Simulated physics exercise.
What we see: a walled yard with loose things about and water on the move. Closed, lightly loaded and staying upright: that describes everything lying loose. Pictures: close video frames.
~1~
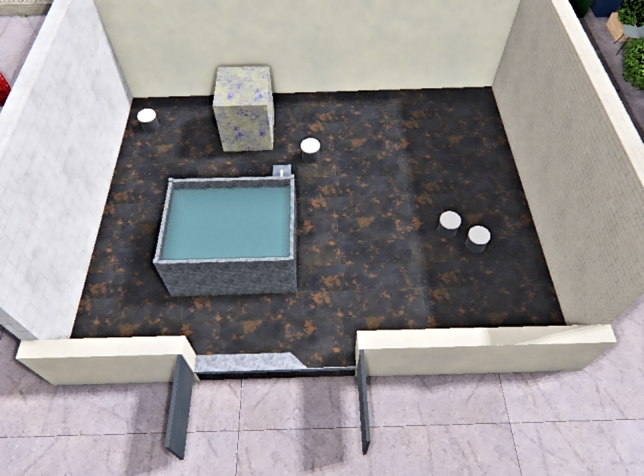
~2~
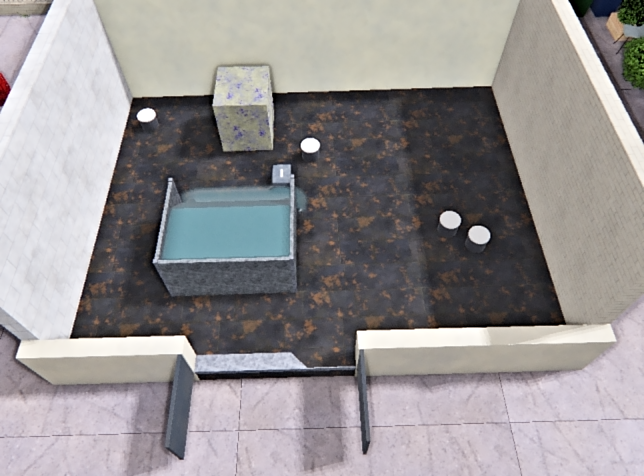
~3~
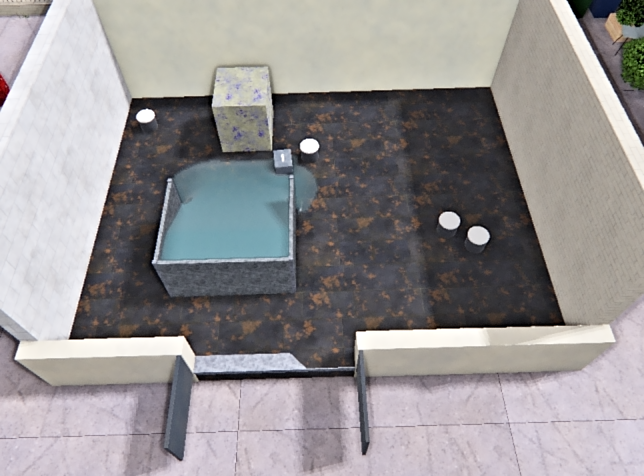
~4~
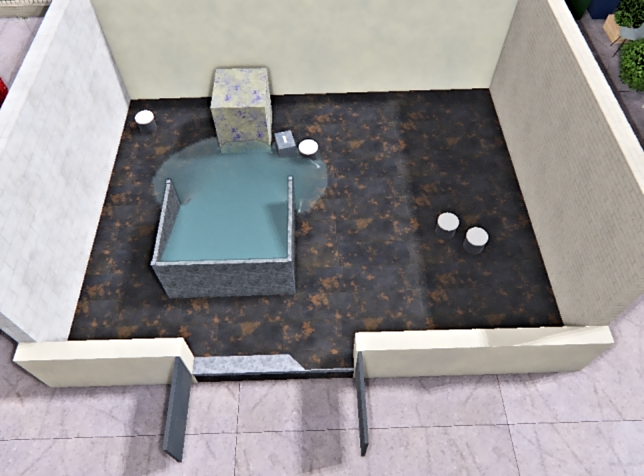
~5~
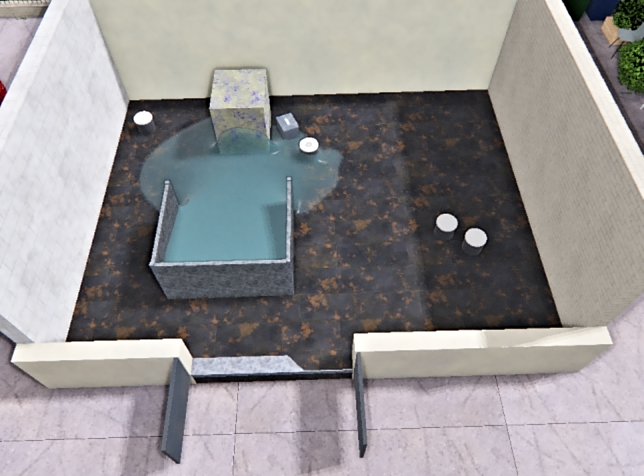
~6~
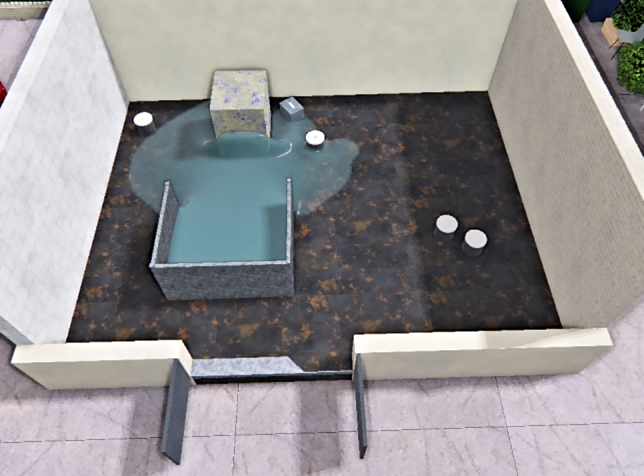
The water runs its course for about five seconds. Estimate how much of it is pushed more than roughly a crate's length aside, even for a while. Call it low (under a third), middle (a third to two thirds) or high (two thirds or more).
Middle.
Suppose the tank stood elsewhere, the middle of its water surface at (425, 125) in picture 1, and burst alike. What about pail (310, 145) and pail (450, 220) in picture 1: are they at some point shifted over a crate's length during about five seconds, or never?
First: Stayed short. Second: Stayed short.
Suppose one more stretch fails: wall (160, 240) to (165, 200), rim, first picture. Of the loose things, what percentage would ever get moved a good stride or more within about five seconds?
My estimate is some 20 per cent of them.
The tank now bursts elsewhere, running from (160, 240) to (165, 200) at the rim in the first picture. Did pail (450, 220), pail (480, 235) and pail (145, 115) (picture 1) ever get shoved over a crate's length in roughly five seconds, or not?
First below the mark, then below the mark, then over the mark.
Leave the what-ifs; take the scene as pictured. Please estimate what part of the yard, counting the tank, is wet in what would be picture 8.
Reading: About 35 %.
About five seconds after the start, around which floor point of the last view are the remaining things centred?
Mean floor position: Approx. (387, 185) px, last view.
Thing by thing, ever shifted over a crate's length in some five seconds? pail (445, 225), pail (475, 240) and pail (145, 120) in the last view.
Item one never gets that far, item two never gets that far, item three gets that far.
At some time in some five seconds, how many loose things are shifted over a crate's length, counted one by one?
That adds up to 3.
A moment on, 2 of 5 are well off their spots; 1 afloat.
Next, 3 of 5 are well off their spots; 3 afloat.
Later, 3 of 5 are well off their spots; 3 afloat.
In the end, 3 of 5 are well off their spots, and 3 have been at some point; 2 afloat.
